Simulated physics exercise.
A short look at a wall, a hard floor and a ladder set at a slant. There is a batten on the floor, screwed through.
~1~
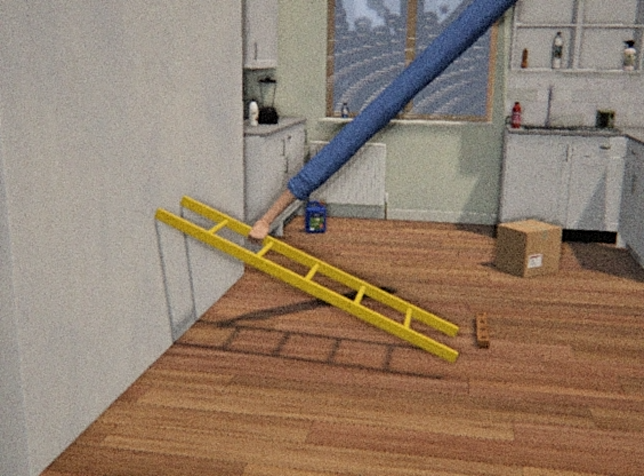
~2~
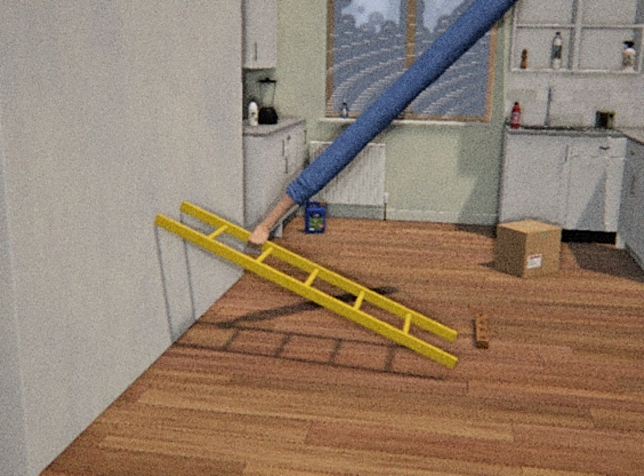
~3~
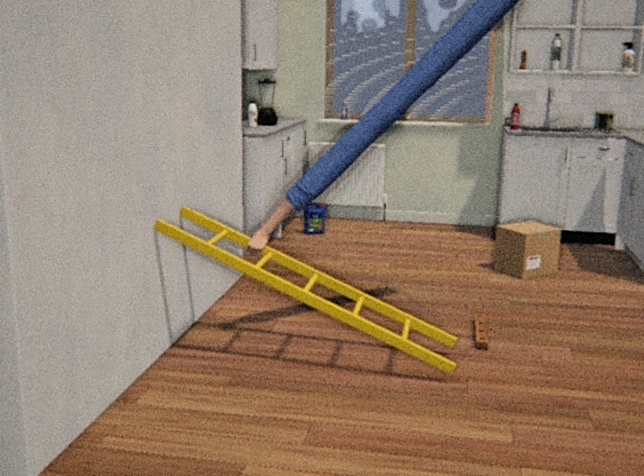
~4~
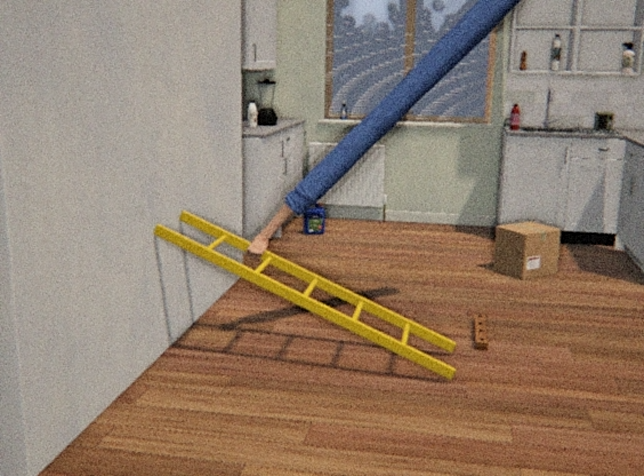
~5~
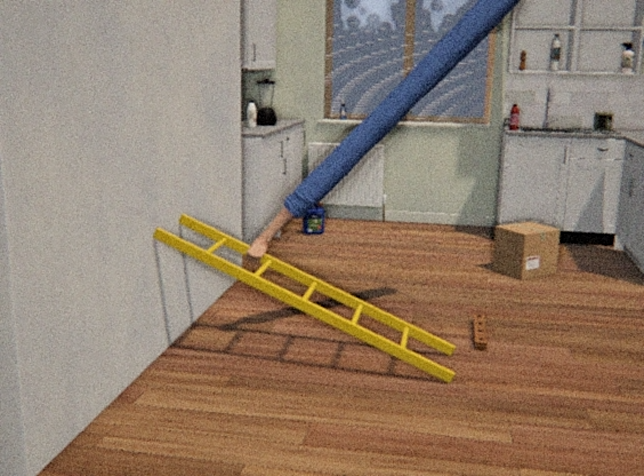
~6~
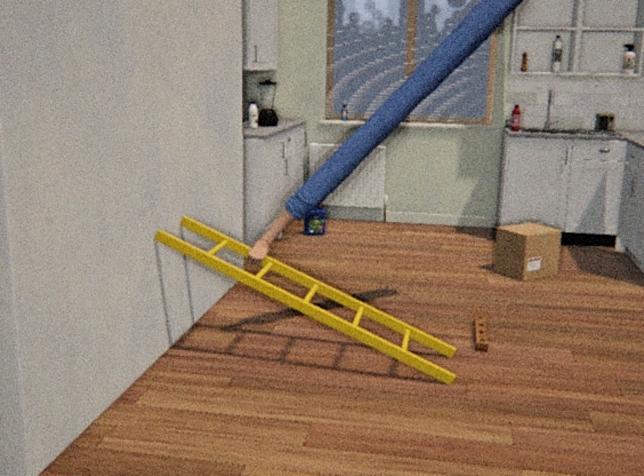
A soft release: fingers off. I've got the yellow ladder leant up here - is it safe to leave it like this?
No, it will slip.
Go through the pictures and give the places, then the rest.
In the first picture, still on the way; yellow ladder (311, 274); batten (482, 330).
In the second picture, still on the way; yellow ladder (310, 280); batten (482, 330).
In the third picture, still on the way; yellow ladder (310, 285); batten (481, 331).
In the fourth picture, still on the way; yellow ladder (309, 290); batten (481, 331).
In the fifth picture, still on the way; yellow ladder (309, 294); batten (480, 331).
In the sixth picture, in place, still held; yellow ladder (310, 296); batten (481, 333).
Then, 0.22 s past the last view, yellow ladder leaning 7° off how it started near (315, 312).
Then, 0.32 s past the last view, yellow ladder leaning 17° off how it started near (319, 339).
Finally, the yellow ladder slips down, near (321, 354).
